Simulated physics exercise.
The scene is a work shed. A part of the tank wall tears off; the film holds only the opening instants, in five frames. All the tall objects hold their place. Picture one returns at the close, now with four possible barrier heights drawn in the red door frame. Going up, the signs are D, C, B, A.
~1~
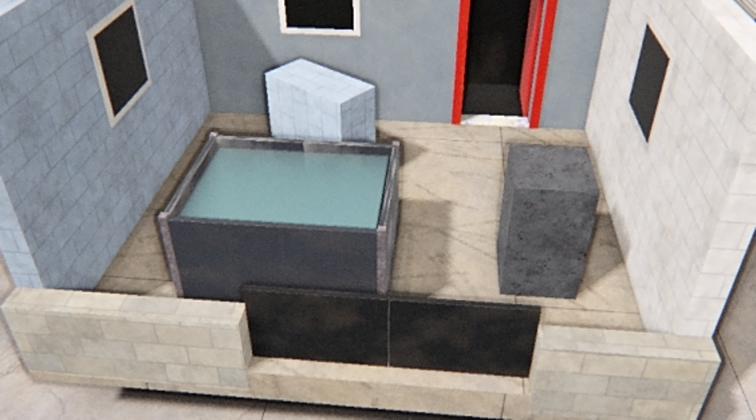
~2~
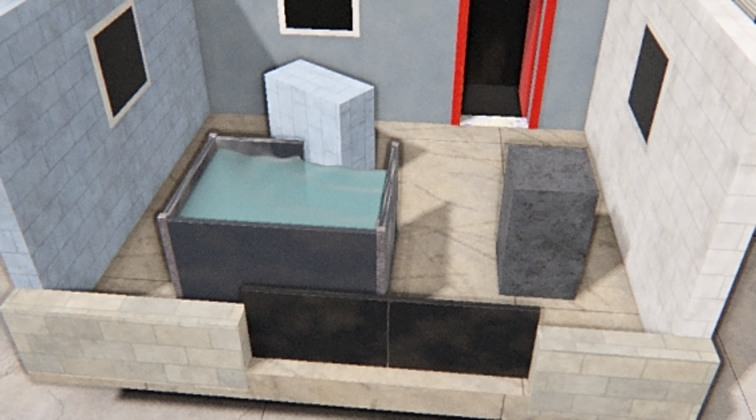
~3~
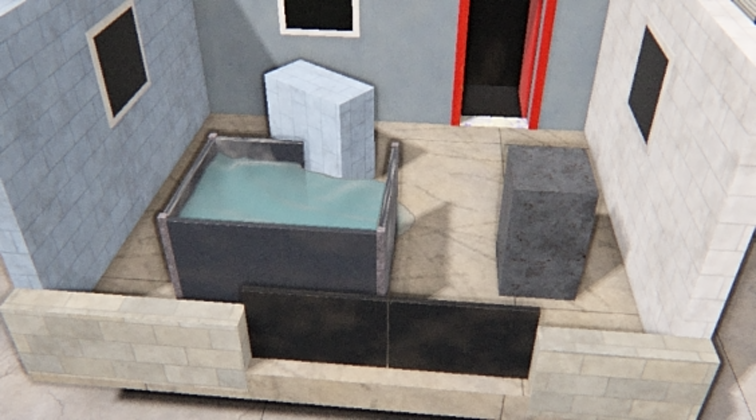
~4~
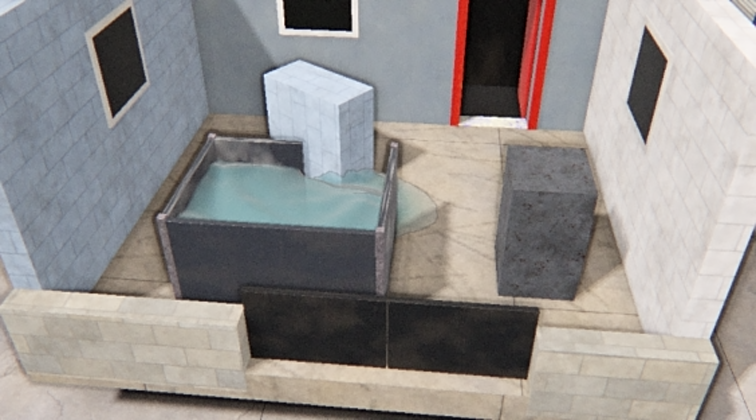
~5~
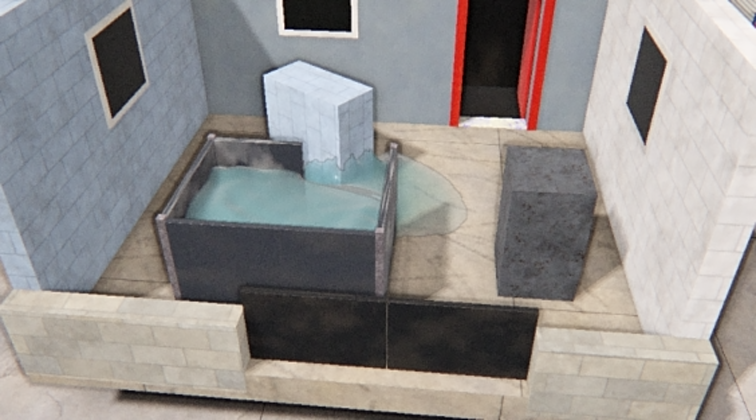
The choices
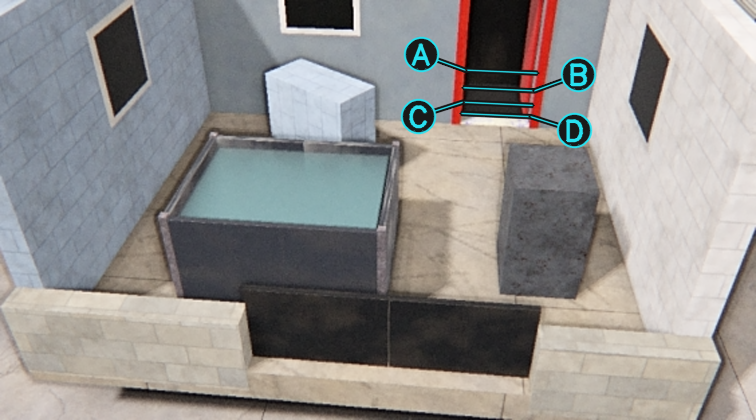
Water in a dark tank drops and spreads across the floor toward the right.
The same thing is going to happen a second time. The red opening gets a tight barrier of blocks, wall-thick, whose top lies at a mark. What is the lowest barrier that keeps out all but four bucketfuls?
Go for C.
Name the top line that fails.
Line D.
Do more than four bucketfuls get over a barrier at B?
No, not at all.
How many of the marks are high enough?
Three.
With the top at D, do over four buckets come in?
Yes.
On the marked copy, A at (500, 71); B at (498, 89); C at (497, 103); D at (496, 115); from the bottom up D, C, B, A.
For line A, nothing gets over.
For line B, nothing gets over.
For line C, a bucket or two gets in.
For line D, about 14 bucketfuls get in.
